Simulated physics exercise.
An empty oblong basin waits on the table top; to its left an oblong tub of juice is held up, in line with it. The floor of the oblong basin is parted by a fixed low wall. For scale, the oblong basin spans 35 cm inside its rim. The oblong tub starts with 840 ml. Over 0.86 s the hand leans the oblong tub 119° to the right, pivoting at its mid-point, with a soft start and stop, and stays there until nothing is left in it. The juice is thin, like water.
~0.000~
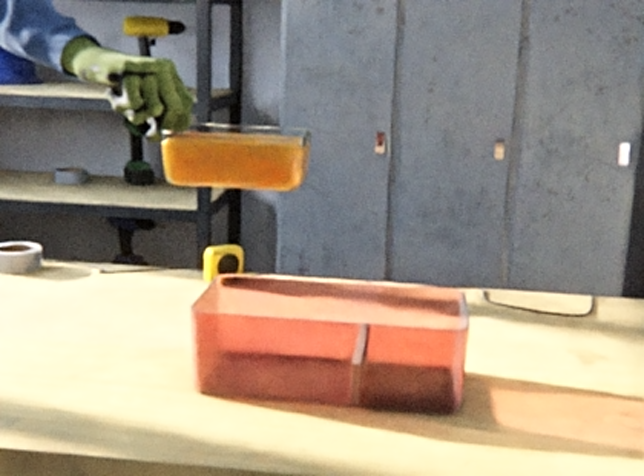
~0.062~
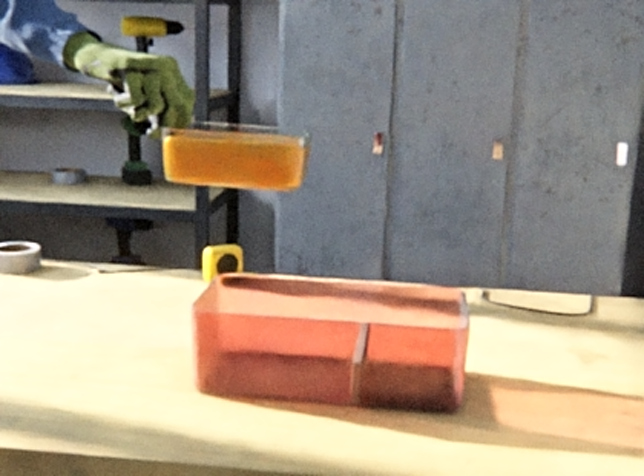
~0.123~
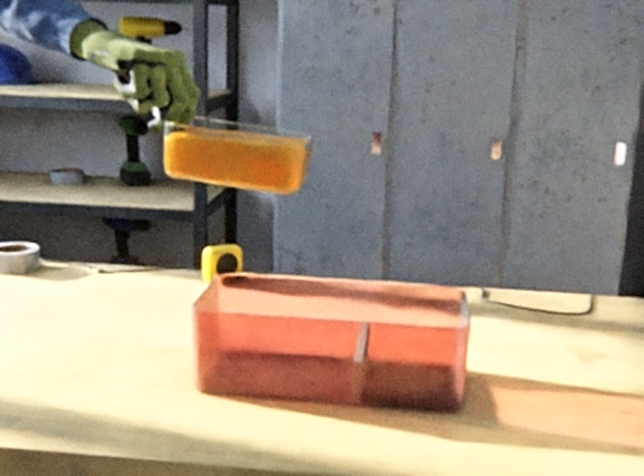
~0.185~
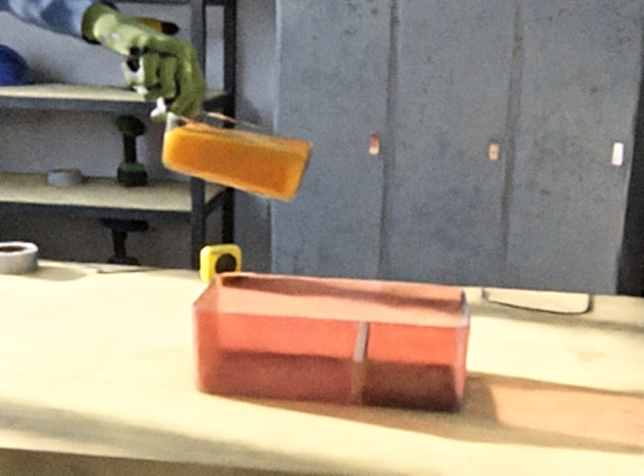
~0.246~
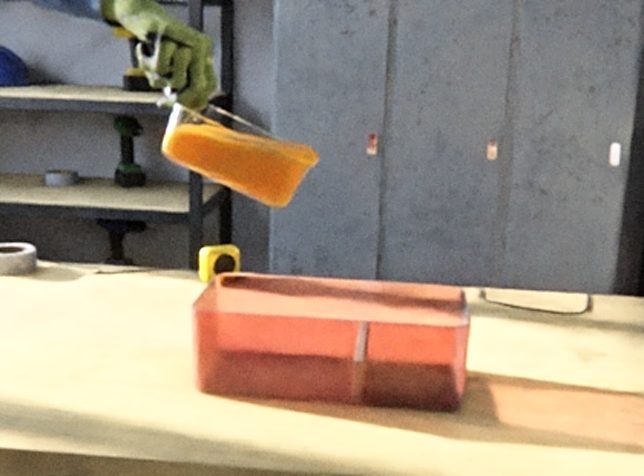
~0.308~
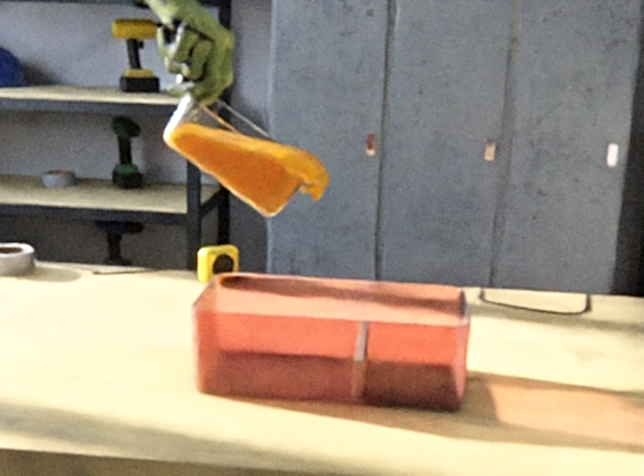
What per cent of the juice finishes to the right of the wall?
The far part has some 37 per cent.
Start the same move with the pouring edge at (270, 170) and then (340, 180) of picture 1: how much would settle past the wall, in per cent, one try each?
In turn about 5 and 65 per cent.
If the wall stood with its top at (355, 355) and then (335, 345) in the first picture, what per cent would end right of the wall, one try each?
First 50, then 65 per cent.
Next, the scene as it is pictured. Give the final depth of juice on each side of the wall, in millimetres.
Left about 14 mm, right about 16 mm.
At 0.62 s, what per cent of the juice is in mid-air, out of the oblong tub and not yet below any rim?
Near 36 in a hundred.
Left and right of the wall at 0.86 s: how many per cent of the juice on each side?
Near 54 on the left, 36 on the right.
After 0.62 s the tilt is 98° and 5 per cent is still to pour, 22 is left of the wall and 36 right of it.
After 0.86 s the tilt is 119° and 0 per cent is still to pour, 54 is left of the wall and 37 right of it.
After 1.10 s the tilt is 119° and 0 per cent is still to pour, 56 is left of the wall and 37 right of it.
After 1.36 s the tilt is 119° and 0 per cent is still to pour, 56 is left of the wall and 37 right of it.
In the end 56 per cent lies left of the wall, 37 right of it and 7 outside.
